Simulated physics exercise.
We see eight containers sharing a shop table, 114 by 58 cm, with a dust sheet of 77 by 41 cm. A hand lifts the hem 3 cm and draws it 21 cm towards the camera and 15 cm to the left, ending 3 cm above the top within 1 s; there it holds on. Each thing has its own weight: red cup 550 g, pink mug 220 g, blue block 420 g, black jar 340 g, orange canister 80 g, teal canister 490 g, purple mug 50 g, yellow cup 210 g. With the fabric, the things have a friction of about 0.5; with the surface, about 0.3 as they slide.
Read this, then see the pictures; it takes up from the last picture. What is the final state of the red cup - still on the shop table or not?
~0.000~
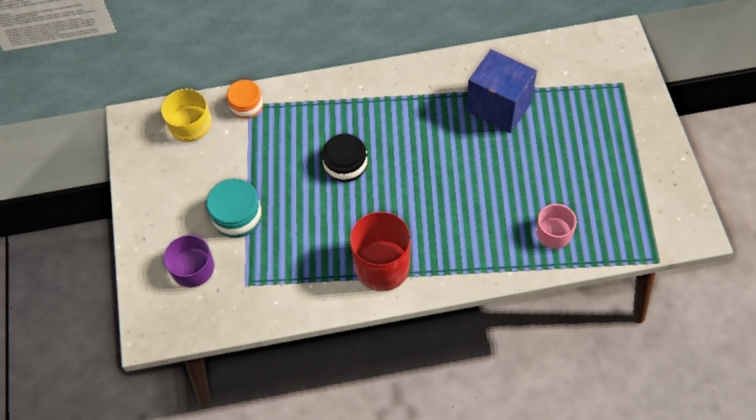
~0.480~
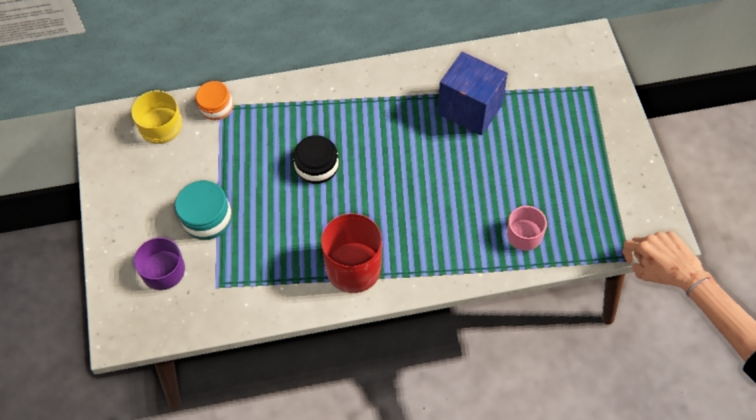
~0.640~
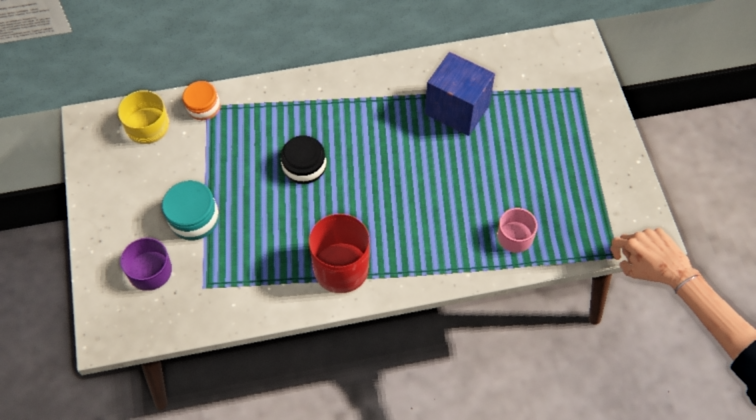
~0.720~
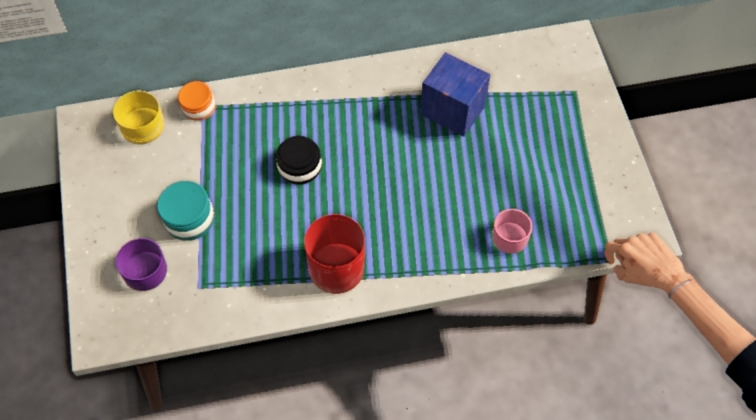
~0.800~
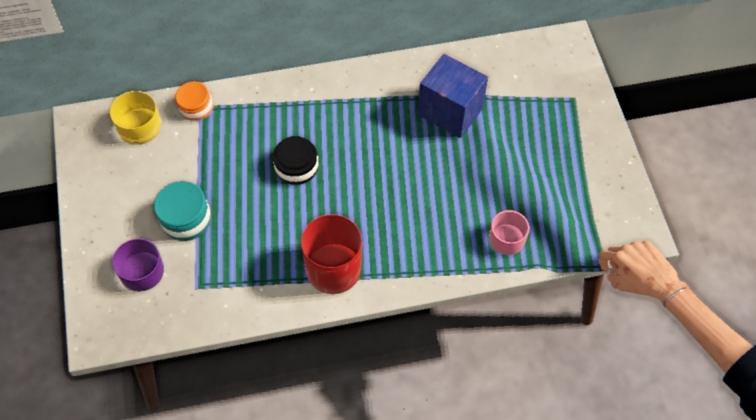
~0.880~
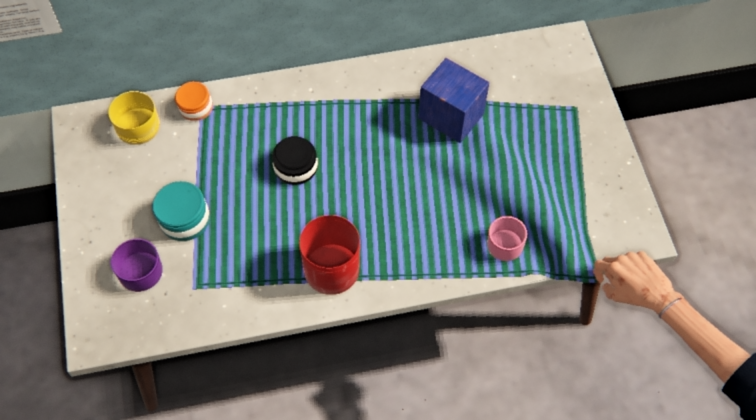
The red cup is still on the shop table.
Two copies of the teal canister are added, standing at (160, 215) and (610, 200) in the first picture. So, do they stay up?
Log, listed order - kept / lost.
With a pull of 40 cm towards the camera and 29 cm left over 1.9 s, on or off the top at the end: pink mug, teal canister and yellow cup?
In that case pink mug is lost over the edge, teal canister holds on and yellow cup holds on.
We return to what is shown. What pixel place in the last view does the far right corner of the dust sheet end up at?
Near (609, 205).
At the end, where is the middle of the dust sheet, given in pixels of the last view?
Around (396, 219).
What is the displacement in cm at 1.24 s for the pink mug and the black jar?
Estimate: Pink mug near 15 cm, black jar near 2 cm.
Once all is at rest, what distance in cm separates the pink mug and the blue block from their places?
About: Pink mug off the top, blue block 15 cm.
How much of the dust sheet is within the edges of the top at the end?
Near 85 in a hundred.
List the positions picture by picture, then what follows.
Red cup (380, 238); dust sheet corners (245, 286) (624, 83) (660, 263), in the first frame.
Dust sheet corners (216, 288) (593, 86); grip (631, 261), in the second frame.
Pink mug (519, 224); dust sheet corners (203, 289) (581, 88); grip (619, 258), in the third frame.
Dust sheet corners (198, 289) (577, 91); grip (613, 263), in the fourth frame.
Dust sheet corners (195, 290) (575, 98); grip (607, 271), in the fifth frame.
Red cup (330, 241); dust sheet corners (193, 290) (577, 107); grip (602, 281), in the sixth frame.
After 1.1 s, 95 % of the dust sheet is still over the top; red cup 1 cm off its start, blue block 7 cm off its start, pink mug 6 cm off its start.
After 1.2 s, 90 % of the dust sheet is still over the top; red cup 2 cm off its start, pink mug 14 cm off its start, blue block 11 cm off its start.
After 1.4 s, 85 % of the dust sheet is still over the top; red cup 3 cm off its start at (325, 256), pink mug 21 cm off its start at (467, 330), blue block 16 cm off its start at (478, 145).
After 1.6 s, 85 % of the dust sheet is still over the top; red cup 3 cm off its start, pink mug over the edge, blue block 17 cm off its start.
After 3.2 s, 85 % of the dust sheet is still over the top; red cup 3 cm off its start at (324, 258), pink mug over the edge, blue block 17 cm off its start at (481, 150), black jar 8 cm off its start at (314, 183).
